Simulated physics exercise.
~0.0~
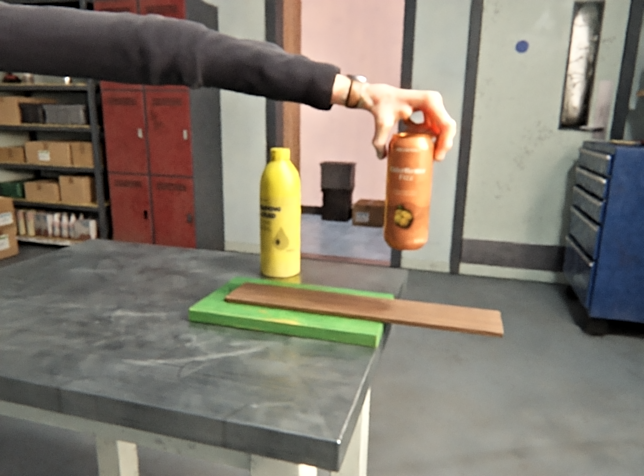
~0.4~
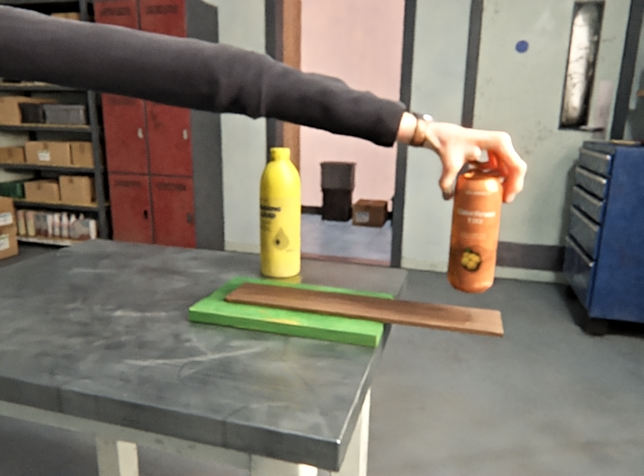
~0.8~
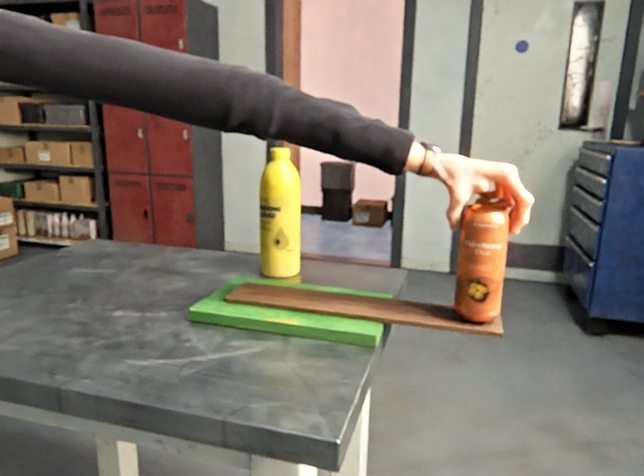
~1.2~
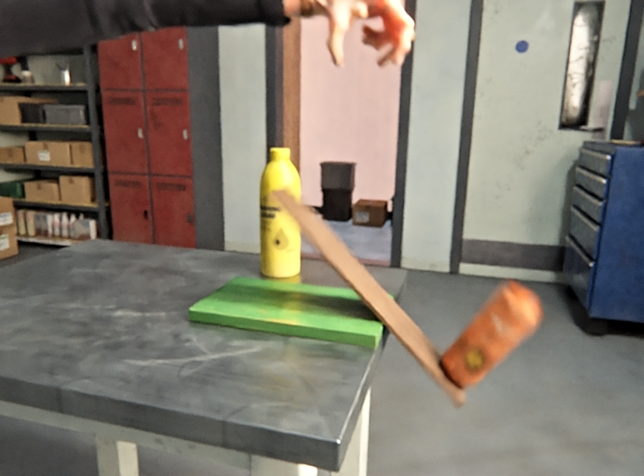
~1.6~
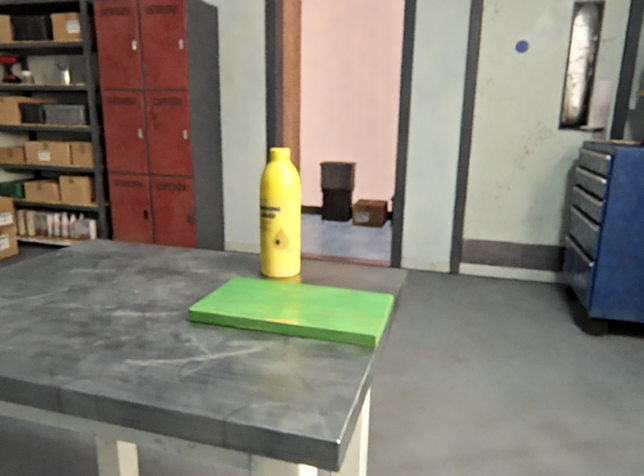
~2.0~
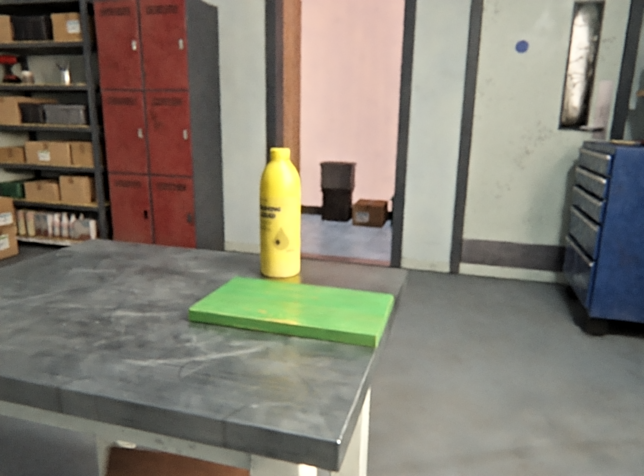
A hand in a dark sleeve holds an orange can above the right end of a brown plank, seen by a still camera in a workshop with red lockers and a blue drawer cabinet. The plank rests on a green slab and juts past the edge of a grey table, with a yellow bottle standing behind. The hand moves right and lowers the can onto the overhanging end, then lets go and draws back. The plank tips steeply and slides off with the leaning can. Both drop from the table, leaving the slab and bottle in place, and part of the plank shows below at lower left.
